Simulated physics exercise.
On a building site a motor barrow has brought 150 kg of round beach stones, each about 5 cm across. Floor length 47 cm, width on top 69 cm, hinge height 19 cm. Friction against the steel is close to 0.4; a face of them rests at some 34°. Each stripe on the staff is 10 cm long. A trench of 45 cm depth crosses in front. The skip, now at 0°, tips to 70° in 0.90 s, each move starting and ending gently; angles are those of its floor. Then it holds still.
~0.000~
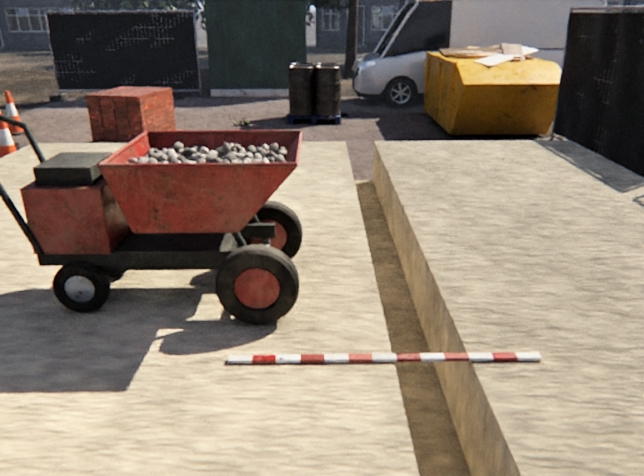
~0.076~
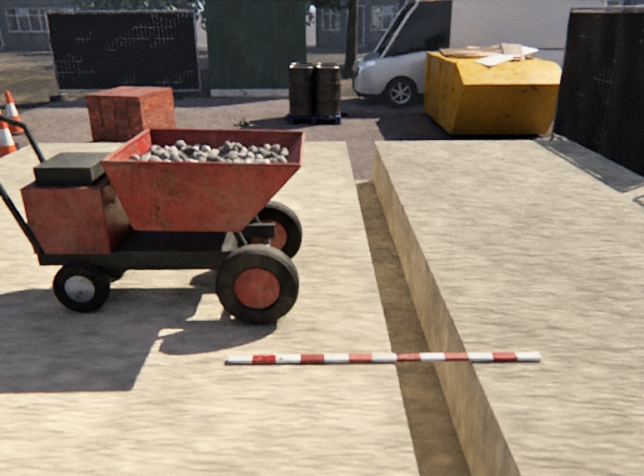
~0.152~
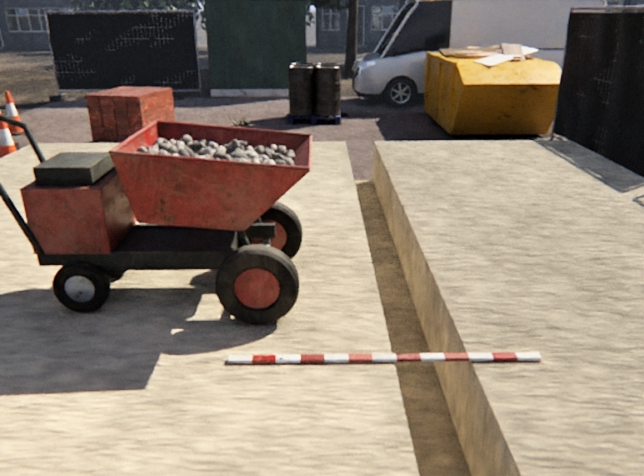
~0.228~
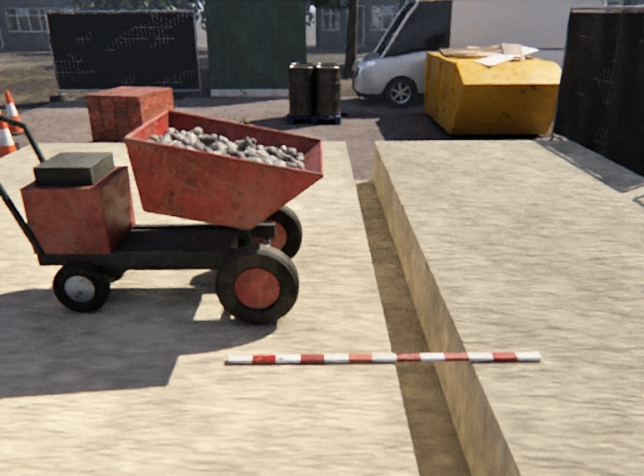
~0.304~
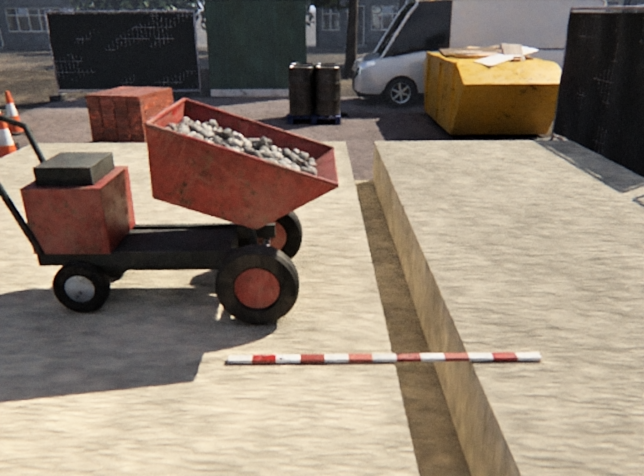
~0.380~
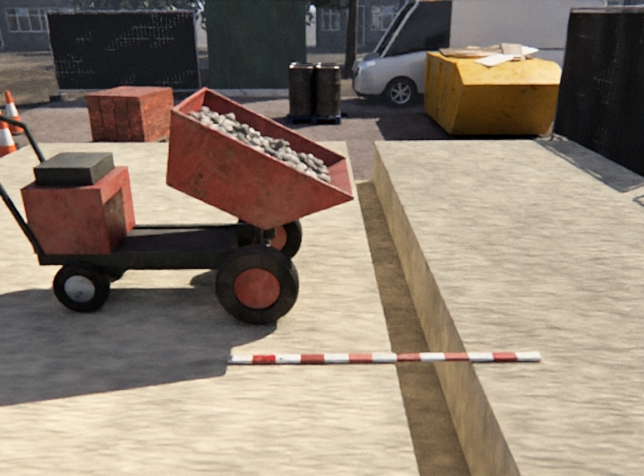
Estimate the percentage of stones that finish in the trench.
Some 73 per cent of it.
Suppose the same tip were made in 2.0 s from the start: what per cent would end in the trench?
It would be near 90 per cent.
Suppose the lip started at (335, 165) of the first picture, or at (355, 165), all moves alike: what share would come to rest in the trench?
First some 35, then 20 per cent.
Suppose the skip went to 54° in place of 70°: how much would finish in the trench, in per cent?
In that case some 60 per cent.
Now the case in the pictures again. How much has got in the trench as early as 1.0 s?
About 35 per cent by then.
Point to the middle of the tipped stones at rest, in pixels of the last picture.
Around (419, 344).
After 0.7 s the floor is at 60°; 100 % in the skip; the foremost stones are at (383, 231).
After 1.0 s the floor is at 70°; 60 % in the skip, 34 % in the trench, 6 % past the trench; the foremost stones are at (470, 293).
After 1.4 s the floor is at 70°; 18 % in the skip, 55 % in the trench, 27 % past the trench; the foremost stones are at (584, 279).
After 3.3 s the floor is at 70°; 0 % in the skip, 73 % in the trench, 27 % past the trench; the foremost stones are past the picture's edge.
